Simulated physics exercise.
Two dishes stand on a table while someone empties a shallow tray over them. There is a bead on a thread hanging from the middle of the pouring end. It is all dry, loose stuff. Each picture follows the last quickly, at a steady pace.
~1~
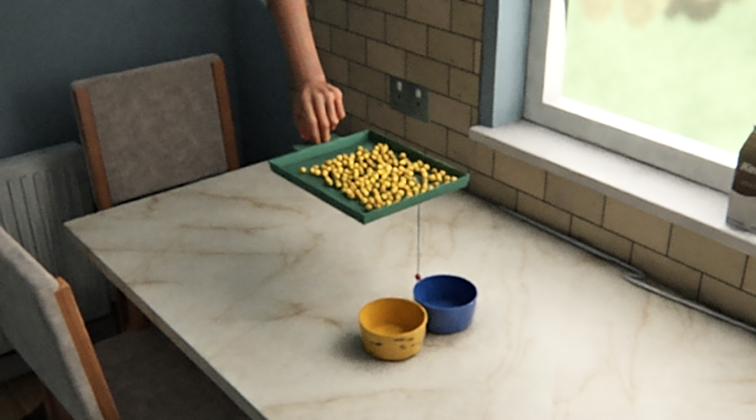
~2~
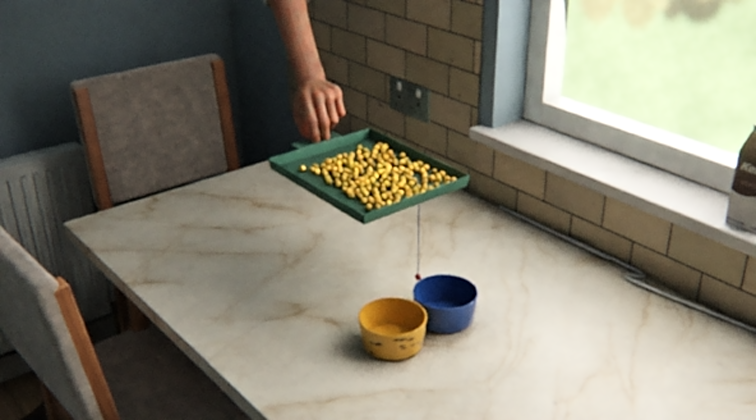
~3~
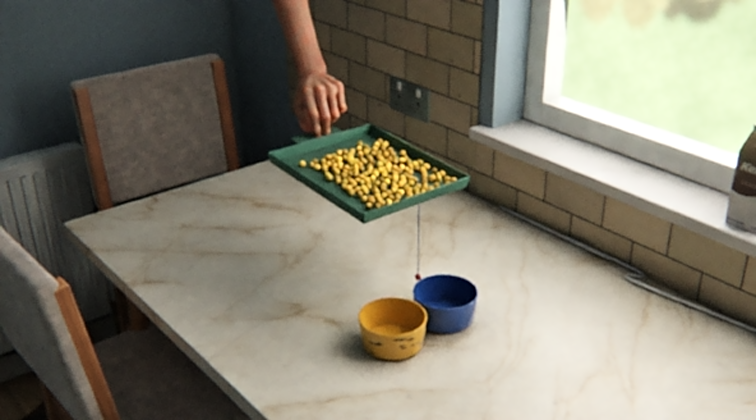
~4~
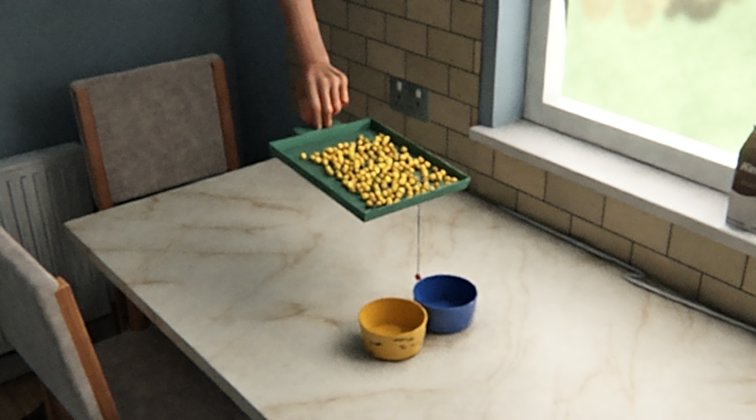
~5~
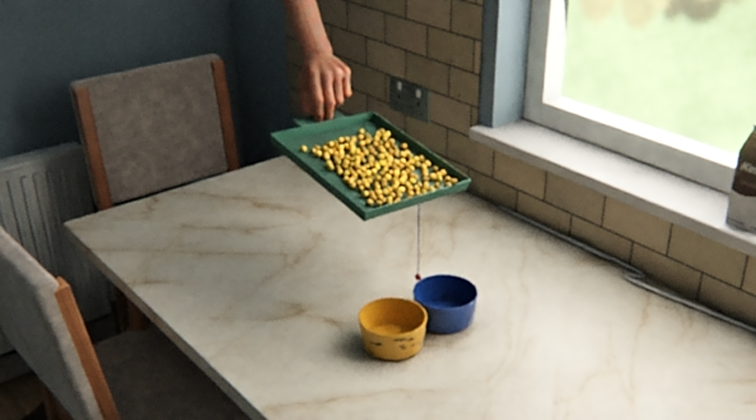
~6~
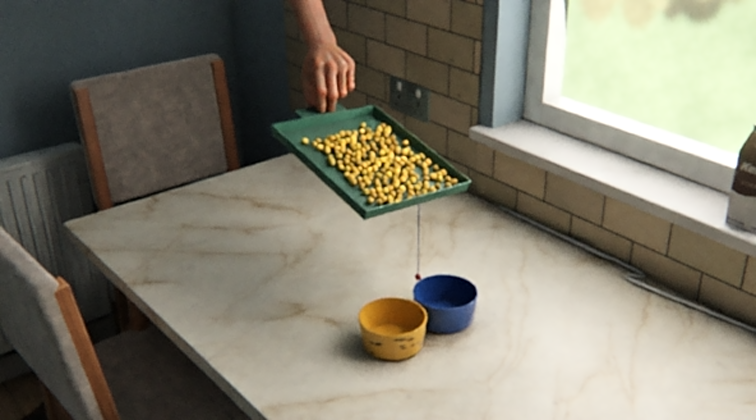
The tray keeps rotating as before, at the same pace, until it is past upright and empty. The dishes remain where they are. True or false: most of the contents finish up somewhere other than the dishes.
True.
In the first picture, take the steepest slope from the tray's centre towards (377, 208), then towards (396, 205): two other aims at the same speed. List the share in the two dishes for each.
Respectively close to 50 and 70 in a hundred.
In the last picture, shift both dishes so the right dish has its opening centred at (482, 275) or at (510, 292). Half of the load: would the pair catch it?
Result, first place: Exceeding half; second place: Not as much as half.
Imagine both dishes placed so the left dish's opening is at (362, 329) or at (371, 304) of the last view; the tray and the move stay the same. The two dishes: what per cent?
That makes 10 per cent, followed by 10 per cent.
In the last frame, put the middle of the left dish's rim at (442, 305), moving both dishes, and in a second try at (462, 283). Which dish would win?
Try 1: The dish to the right; try 2: The dish to the left.
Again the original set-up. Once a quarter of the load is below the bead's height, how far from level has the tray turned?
I'd say it is tilted about 105°.
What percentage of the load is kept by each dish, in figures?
For the left dish 0 %, for the right dish 30 %.
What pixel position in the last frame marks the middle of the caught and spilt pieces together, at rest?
Centre at rest, last view: Approx. (472, 302).
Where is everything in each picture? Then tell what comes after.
The first picture shows corners of the pouring end at (364, 214) and (467, 175), level; middle of the load at (375, 177), puffed corn balls; left dish at (415, 342); right dish at (467, 316); bead on its thread at (418, 277).
The second picture shows corners of the pouring end at (364, 213) and (467, 175), level; middle of the load at (375, 176).
The third picture shows corners of the pouring end at (364, 213) and (468, 176), tipped barely, lowest at the right corner; middle of the load at (375, 174).
The fourth picture shows corners of the pouring end at (365, 212) and (468, 178), tipped a little, lowest at the right corner; middle of the load at (376, 171).
The fifth picture shows corners of the pouring end at (366, 210) and (468, 179), tipped a little, lowest at the right corner; middle of the load at (377, 167).
The sixth picture shows corners of the pouring end at (367, 209) and (469, 181), tipped a little, lowest at the right corner; middle of the load at (378, 164); left dish at (415, 342); right dish at (467, 316).
Soon after the last picture, tray tipped steeply; nearly all on the tray; a stray few in the air.
A little later, tray tipped past a quarter turn; about two thirds on the tray; a stray few in the right dish; a small part outside both; about a quarter in the air.
Later still, tray tipped past a quarter turn; a stray few in the left dish; about a third in the right dish; about two thirds outside both.
At rest, tray tipped past a quarter turn; a stray few in the left dish; about a third in the right dish; about two thirds outside both.
